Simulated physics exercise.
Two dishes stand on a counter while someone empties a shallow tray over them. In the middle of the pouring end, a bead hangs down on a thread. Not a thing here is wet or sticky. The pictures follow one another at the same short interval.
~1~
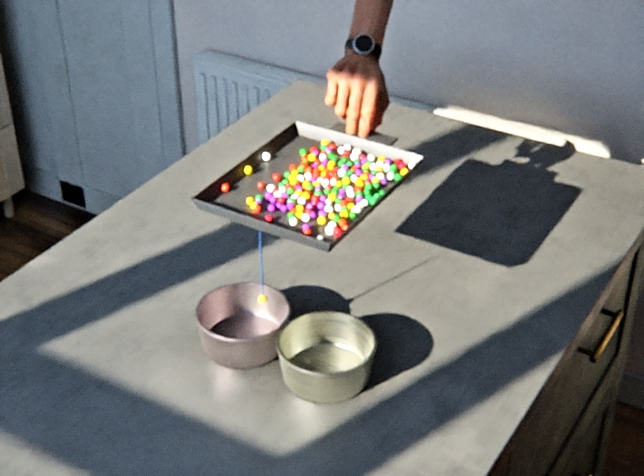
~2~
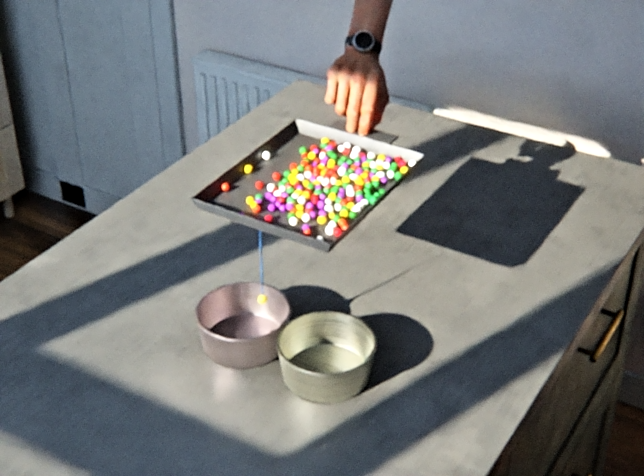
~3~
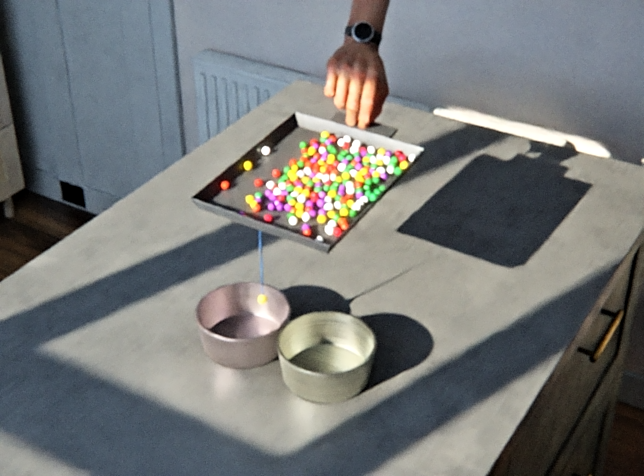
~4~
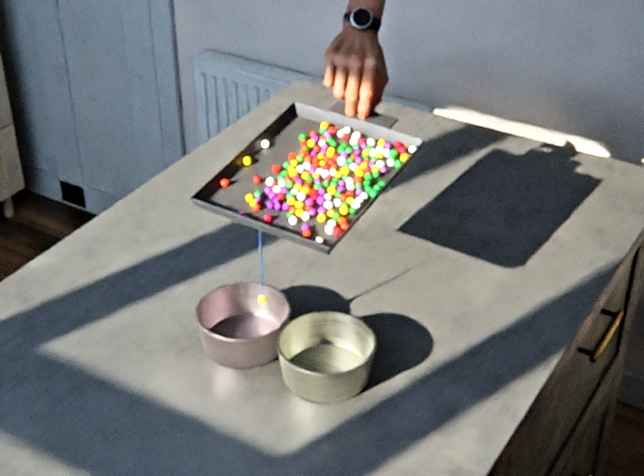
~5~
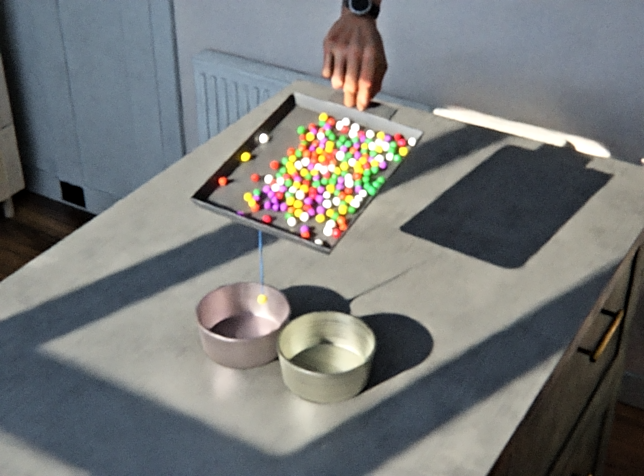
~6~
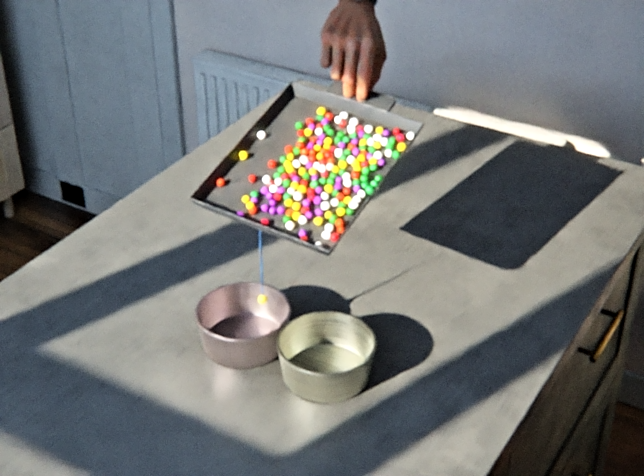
A hand with a dark watch on its wrist grips the far edge of a shallow dark tray of multicoloured beads above a grey counter, seen from above at an angle. Below are a pinkish dish at left and a pale green one at right, with a yellow bead hanging on a blue thread. The hand steadily raises the tray's far edge, steepening its slope, while the camera stays still.
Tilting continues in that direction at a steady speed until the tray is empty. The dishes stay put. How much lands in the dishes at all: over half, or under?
Looks like the dishes end up with the bulk of it in the end.
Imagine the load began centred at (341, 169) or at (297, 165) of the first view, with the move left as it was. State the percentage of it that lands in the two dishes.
It's 70 percent the first time and 70 percent the second.
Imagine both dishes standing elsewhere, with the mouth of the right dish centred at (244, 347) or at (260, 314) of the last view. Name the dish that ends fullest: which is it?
It comes out as the one to the right in the first try and the one to the right in the second.
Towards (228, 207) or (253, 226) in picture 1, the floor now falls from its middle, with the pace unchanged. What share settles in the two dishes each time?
Near 20 % and 60 %.
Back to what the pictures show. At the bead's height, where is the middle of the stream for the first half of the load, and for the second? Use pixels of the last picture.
At about (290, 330), then at (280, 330).
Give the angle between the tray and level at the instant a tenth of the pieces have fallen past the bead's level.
At roughly 50°.
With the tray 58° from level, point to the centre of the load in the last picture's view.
The load is centred around (286, 243).
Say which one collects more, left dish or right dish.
Winning side: Right of the pair.
Shortly afterwards, tray tipped steeply; near two thirds on the tray; a little in the right dish; a little in the left dish; a little outside both; near a quarter in the air.
Next, tray tipped right over; near half in the right dish; near a quarter in the left dish; near a quarter outside both; only a few in the air.
Some moments later, tray tipped past a quarter turn; near half in the right dish; near a quarter in the left dish; near a quarter outside both.
In the end, tray tipped past a quarter turn; near half in the right dish; near a quarter in the left dish; near a quarter outside both.
